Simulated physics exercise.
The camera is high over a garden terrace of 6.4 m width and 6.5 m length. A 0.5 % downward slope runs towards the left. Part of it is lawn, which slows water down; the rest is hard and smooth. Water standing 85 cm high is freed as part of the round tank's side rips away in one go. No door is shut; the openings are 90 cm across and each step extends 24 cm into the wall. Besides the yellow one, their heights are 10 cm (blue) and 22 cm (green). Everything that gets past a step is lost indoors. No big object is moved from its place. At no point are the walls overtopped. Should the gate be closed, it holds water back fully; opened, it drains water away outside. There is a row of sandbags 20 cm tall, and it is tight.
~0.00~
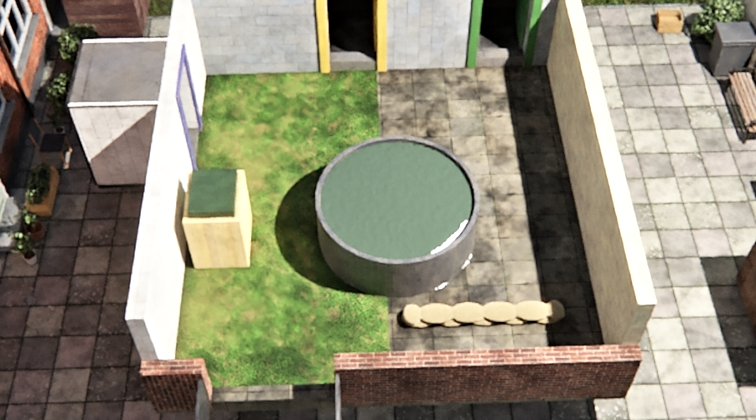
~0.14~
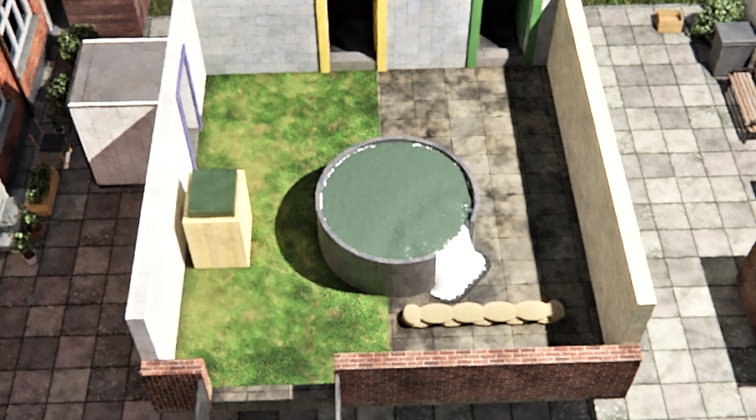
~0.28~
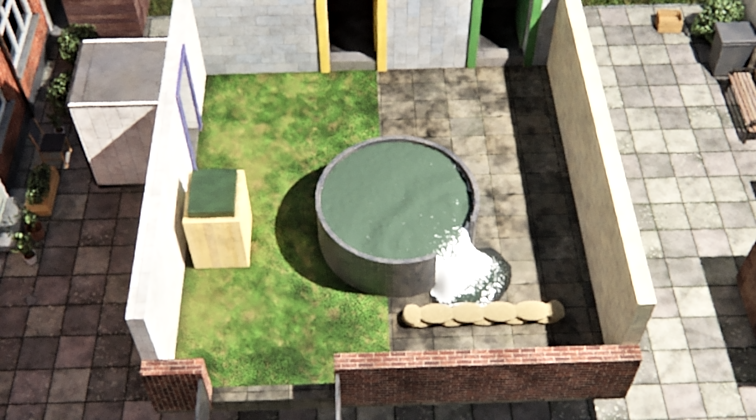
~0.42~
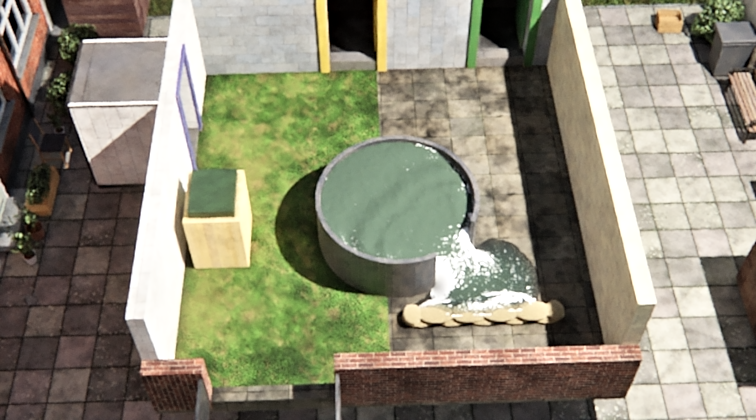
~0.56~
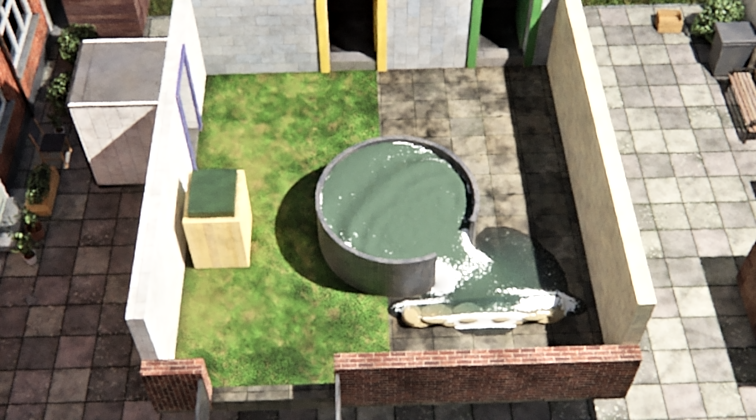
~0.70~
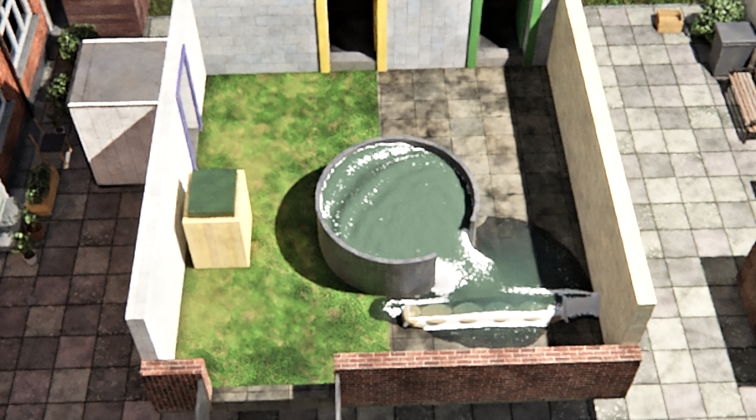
On a walled terrace, part lawn and part paving, greenish water burst from the lower right side of a round tank, foamed across the paving, and washed over and around a row of sandbags.
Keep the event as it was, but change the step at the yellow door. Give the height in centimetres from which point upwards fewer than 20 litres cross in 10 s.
Roughly 6 cm.
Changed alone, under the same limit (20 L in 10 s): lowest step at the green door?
At green, roughly 13.5 cm.
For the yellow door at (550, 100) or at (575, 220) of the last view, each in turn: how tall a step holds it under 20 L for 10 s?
Roughly 7.5 cm for the first and 11.5 cm for the second.
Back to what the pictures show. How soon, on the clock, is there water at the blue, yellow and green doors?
Blue 8.0 s, yellow 4.0 s, green 2.6 s.
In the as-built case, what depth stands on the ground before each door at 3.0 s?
The blue door has 0 cm, the yellow door 0 cm and the green door 14 cm.
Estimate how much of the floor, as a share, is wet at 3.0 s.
About 50 per cent.
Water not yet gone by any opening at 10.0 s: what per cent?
About 92 %.
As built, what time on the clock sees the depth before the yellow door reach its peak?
At about 6.0 s.
After 1.4 s water covers 20 % of the floor, deepest (57 cm) near (588, 290); it has not reached the yellow door.
After 3.0 s water covers 50 % of the floor, deepest (42 cm) near (586, 281); it has not reached the yellow door.
After 10.0 s water covers 95 % of the floor, deepest (14 cm) near (462, 304); 8 cm at the yellow door, 0 litres in over its 24 cm step.
At the yellow door as built, the water arrived by 4.1 s and peaked near 10 cm at 6.0 s.
With a step of 5.5 cm, 25 litres would have come in within the 10 s; with 7 cm, 11 litres. So under 20 litres takes about 6 cm.
